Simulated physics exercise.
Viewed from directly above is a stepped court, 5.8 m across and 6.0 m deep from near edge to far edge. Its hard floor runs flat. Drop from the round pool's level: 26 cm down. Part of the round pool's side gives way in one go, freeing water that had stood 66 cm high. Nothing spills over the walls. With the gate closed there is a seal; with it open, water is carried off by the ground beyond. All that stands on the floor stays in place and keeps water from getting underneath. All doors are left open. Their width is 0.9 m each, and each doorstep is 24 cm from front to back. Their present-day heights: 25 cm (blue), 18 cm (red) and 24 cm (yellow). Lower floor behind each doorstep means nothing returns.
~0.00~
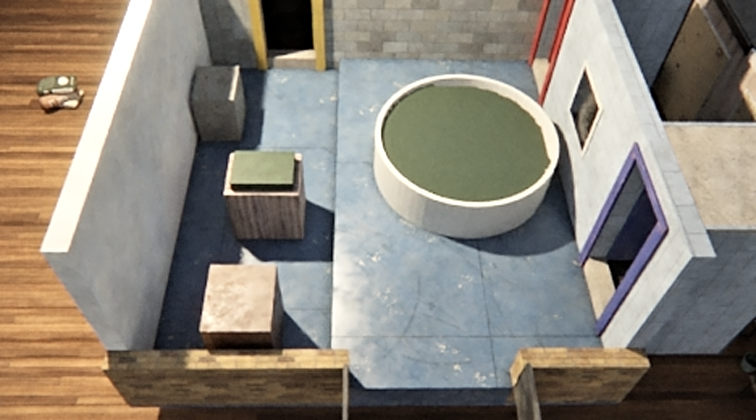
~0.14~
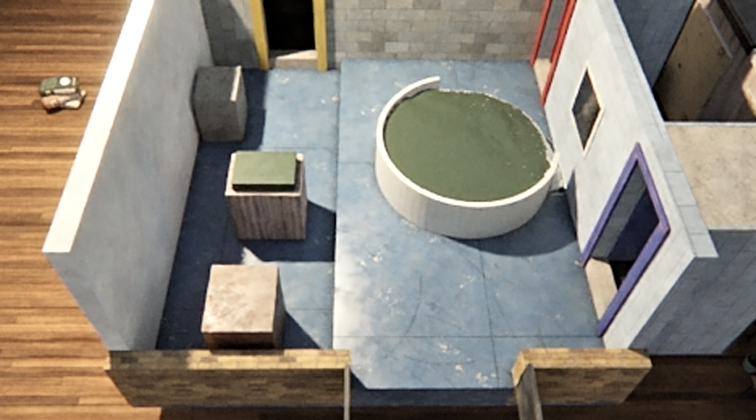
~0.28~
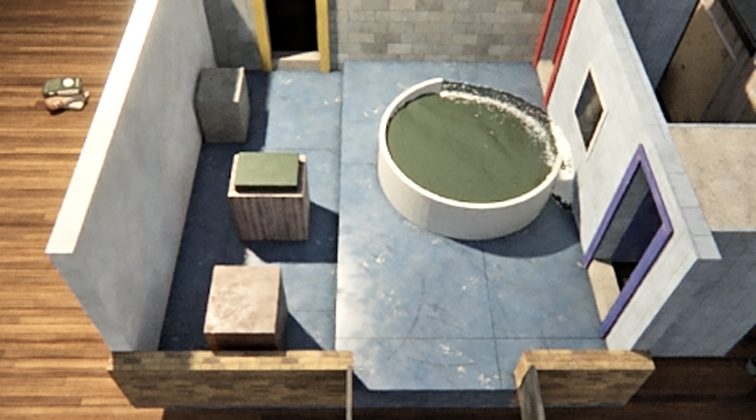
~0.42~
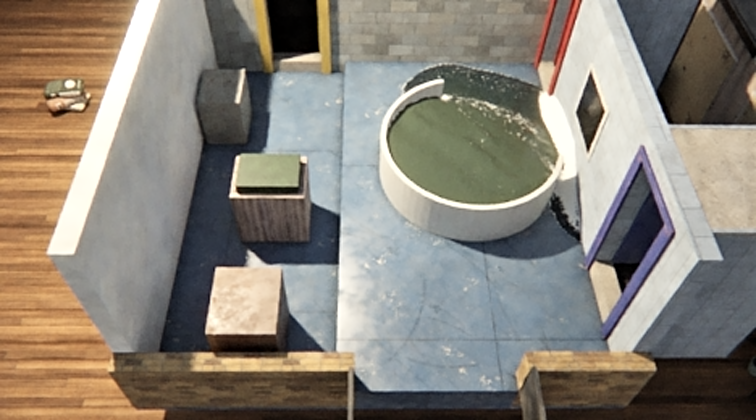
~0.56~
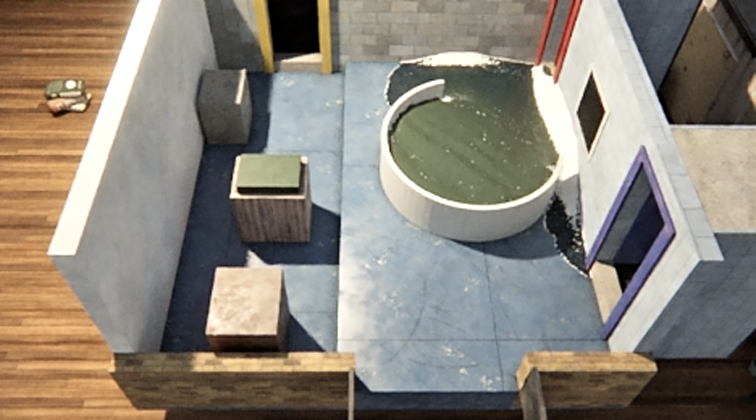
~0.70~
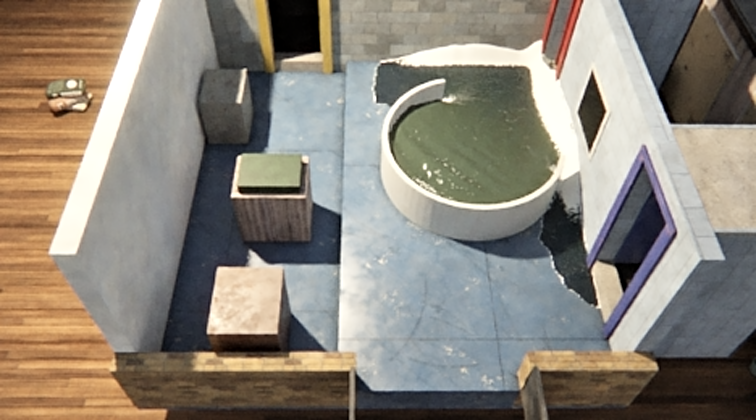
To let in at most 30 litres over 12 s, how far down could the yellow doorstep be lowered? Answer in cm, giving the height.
Down to roughly 13.5 cm.
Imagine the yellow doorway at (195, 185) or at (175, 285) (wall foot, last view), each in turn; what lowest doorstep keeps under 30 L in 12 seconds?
In turn: Roughly 13.5 cm, roughly 12.0 cm.
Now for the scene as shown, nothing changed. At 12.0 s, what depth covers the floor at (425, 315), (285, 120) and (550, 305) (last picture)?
Depths in order: 2 / 15 / 2 cm.
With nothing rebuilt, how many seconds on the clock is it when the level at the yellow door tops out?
About 5.5 seconds.
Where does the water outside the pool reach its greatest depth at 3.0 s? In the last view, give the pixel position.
(215, 99).
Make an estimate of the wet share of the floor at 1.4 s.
I'd estimate about 30 percent.
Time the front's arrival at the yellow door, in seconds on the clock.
Arrival: Yellow 1.4 s.
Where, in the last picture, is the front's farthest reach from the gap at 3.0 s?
The farthest wet point sits near (221, 72).
After 1.4 s water covers 30 % of the floor, deepest (62 cm) near (539, 70); it has not reached the yellow door.
After 3.0 s water covers 60 % of the floor, deepest (40 cm) near (215, 99); 9 cm at the yellow door, 0 litres in over its 24 cm doorstep.
After 12.0 s water covers 85 % of the floor, deepest (19 cm) near (206, 262); 15 cm at the yellow door, 1 litre in over its 24 cm doorstep.
At the yellow door as built, the water arrived by 1.5 s and peaked near 20 cm at 5.6 s.
With a doorstep of 12 cm, 45 litres would have come in within the 12 s; with 16 cm, 14 litres. So under 30 litres takes about 13.5 cm.
